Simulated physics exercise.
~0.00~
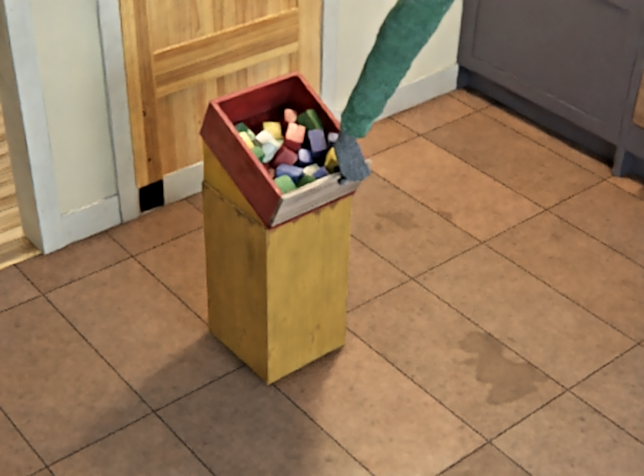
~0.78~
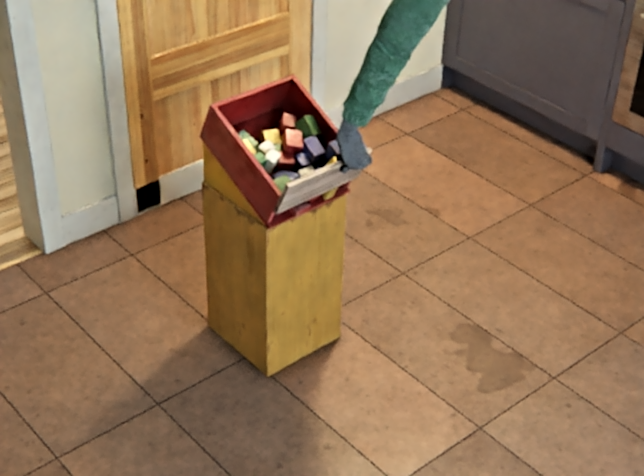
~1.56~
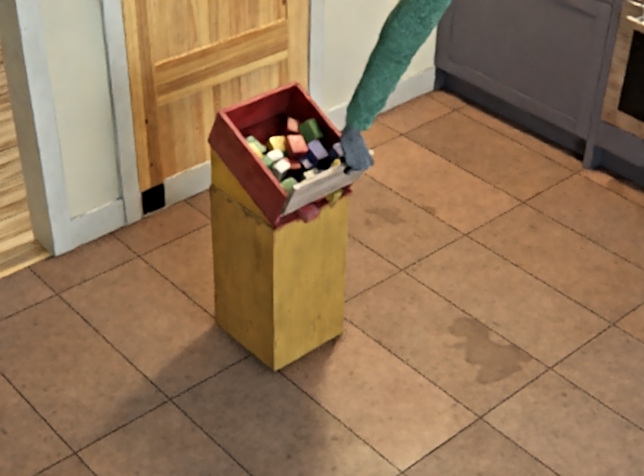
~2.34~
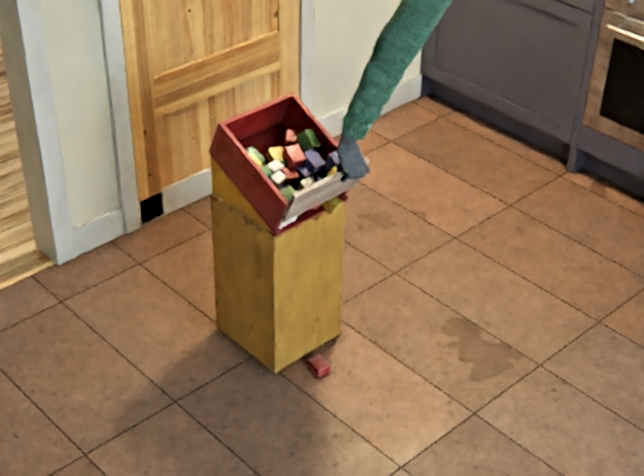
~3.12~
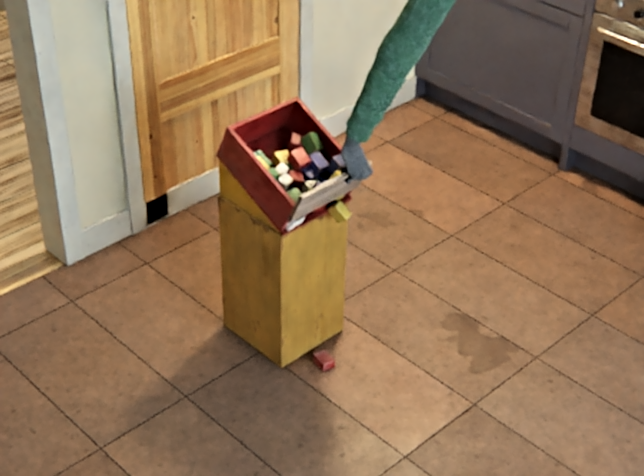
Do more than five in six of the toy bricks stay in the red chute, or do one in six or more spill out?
More than five in six stay in the chute. Only a single red brick ends up on the floor, well short of one in six.
